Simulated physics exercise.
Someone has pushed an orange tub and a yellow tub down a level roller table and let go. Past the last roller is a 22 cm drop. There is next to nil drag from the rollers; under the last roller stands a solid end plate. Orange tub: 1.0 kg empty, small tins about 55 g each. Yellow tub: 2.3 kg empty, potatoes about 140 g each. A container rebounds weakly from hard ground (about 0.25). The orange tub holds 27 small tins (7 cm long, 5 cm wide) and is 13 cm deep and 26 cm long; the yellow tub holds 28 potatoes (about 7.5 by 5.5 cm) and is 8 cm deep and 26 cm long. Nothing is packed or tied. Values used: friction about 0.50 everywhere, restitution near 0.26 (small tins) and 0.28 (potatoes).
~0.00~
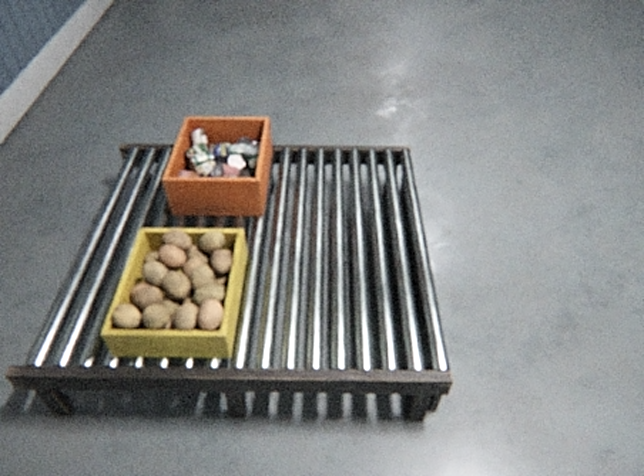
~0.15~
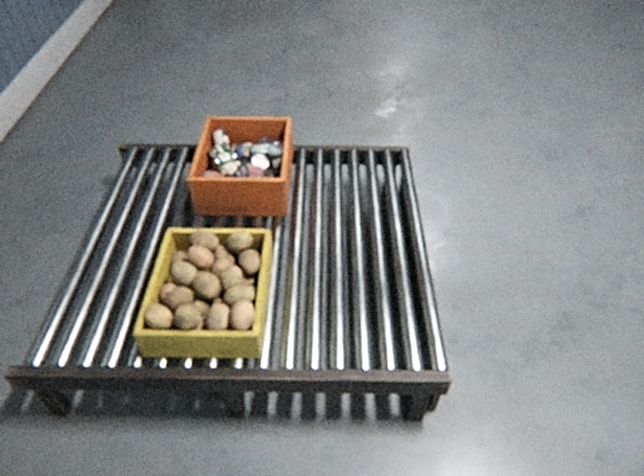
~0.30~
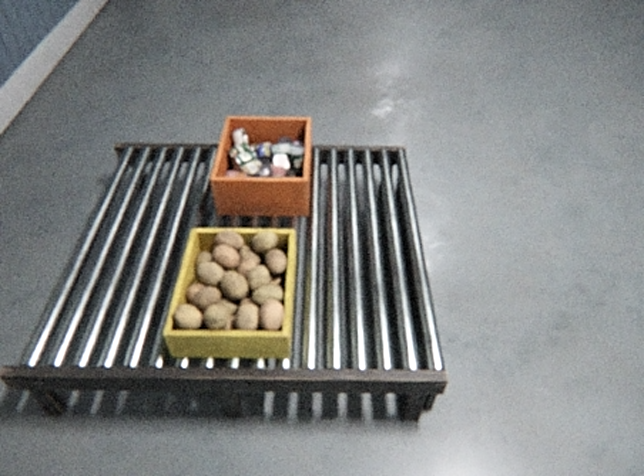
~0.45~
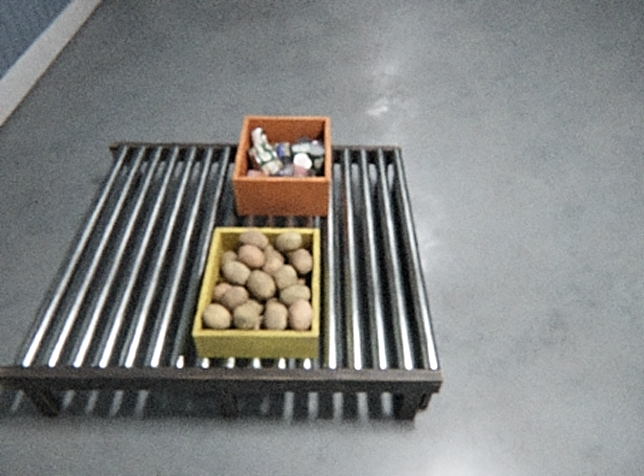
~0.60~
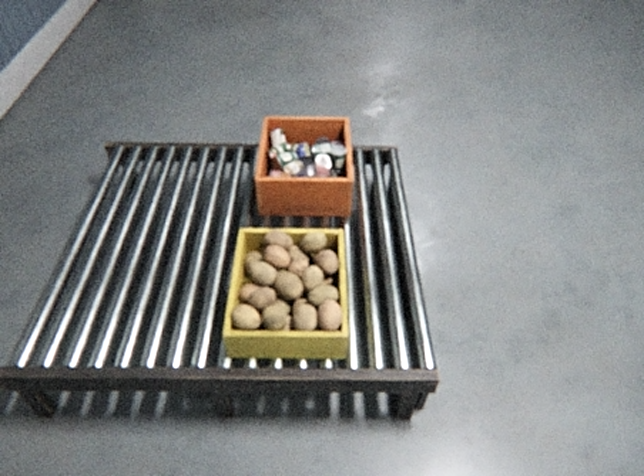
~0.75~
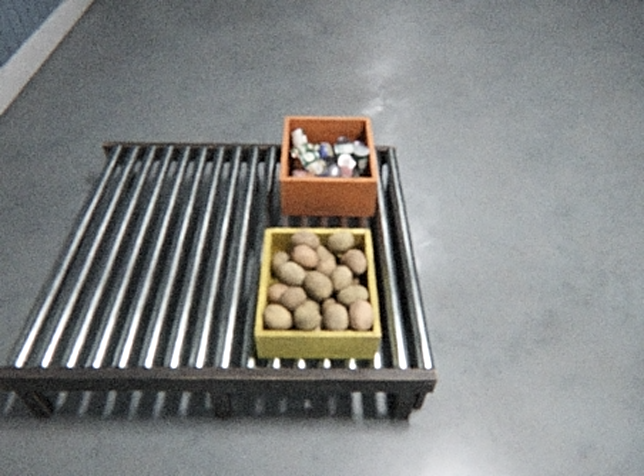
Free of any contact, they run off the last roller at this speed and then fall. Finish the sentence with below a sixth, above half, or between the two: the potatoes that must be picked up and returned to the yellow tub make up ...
They make up between a sixth and a half of all the potatoes.
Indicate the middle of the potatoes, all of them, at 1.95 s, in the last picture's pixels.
Middle: About (488, 325) px.
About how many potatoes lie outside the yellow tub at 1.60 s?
0 or so by then.
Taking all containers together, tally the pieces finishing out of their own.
Roughly 8 pieces.
After 0.92 s, the front runs out over the edge.
After 1.40 s, the orange tub leans 14° with 0 of 27 out and the yellow tub leans 4° with 0 of 28 out.
After 1.60 s, the orange tub leans 50° with 0 of 27 out and the yellow tub leans 48° with 0 of 28 out.
After 1.95 s, the orange tub leans 45° with 1 of 27 out and the yellow tub leans 47° with 7 of 28 out.
Final count (at 2.21 s), the orange tub leans 45° with 1 of 27 out and the yellow tub leans 47° with 7 of 28 out. Asked share, 7 of 28, 25 per cent.
